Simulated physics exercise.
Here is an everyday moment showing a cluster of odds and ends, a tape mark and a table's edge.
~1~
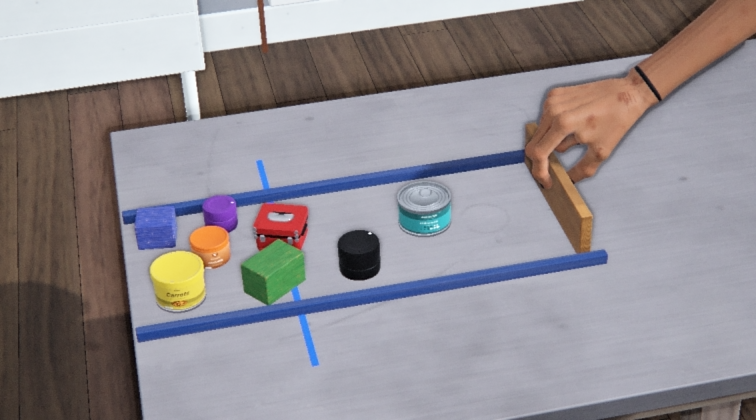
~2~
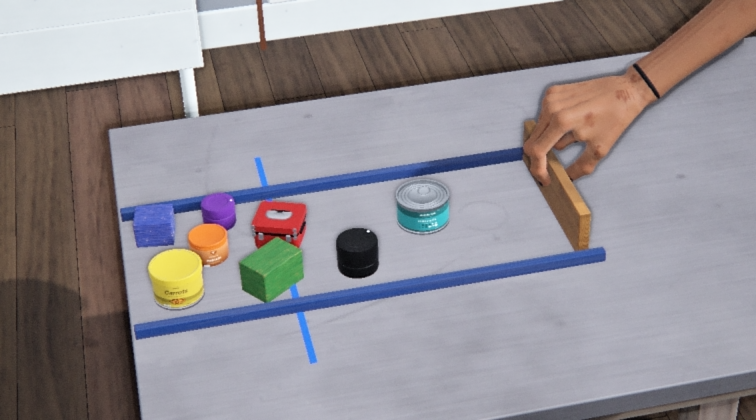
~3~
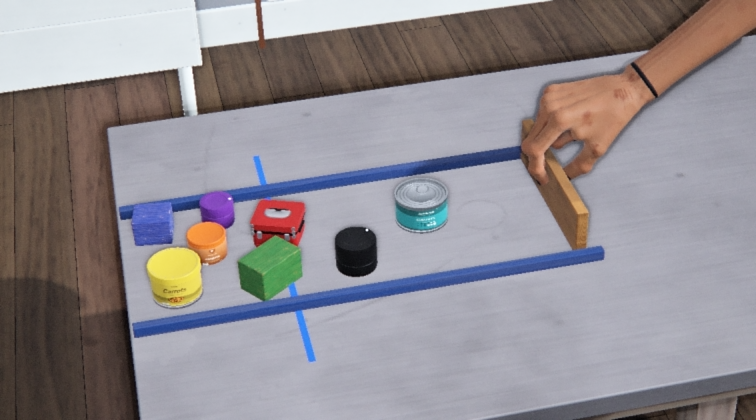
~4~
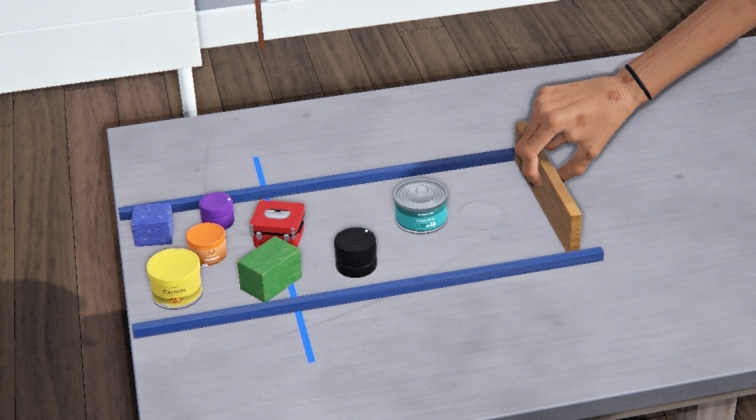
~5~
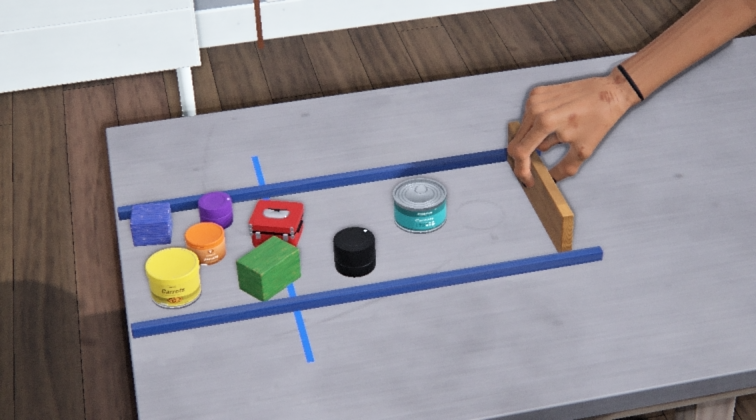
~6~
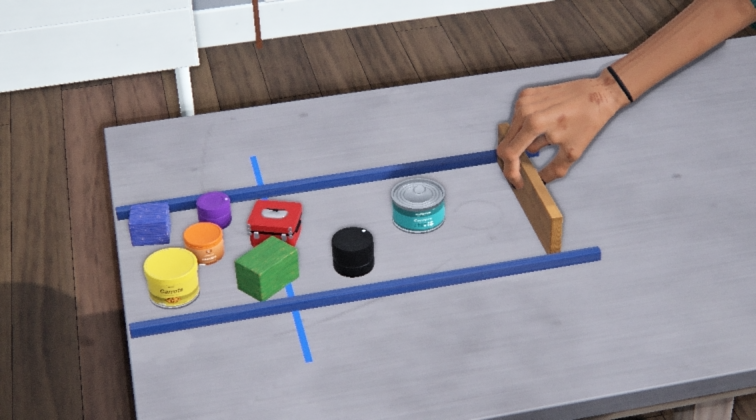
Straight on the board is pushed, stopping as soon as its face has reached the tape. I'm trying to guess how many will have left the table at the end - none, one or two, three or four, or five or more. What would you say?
I would say none.
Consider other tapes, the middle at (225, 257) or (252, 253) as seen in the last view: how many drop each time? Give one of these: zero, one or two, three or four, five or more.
One after another: Just one or two; none.
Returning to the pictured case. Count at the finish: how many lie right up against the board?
The figure is 2.
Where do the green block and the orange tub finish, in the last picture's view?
You'll see the green block at (217, 282), with the orange tub at (158, 255).
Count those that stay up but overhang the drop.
The number overhanging is 0.
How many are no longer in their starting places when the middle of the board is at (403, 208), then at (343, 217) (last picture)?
Moved so far: 1, then 3.
Early on, none off yet; blue block at rest near (150, 224); yellow pot at rest near (172, 278); orange tub at rest near (204, 244).
Finally, the number that fall off is zero.
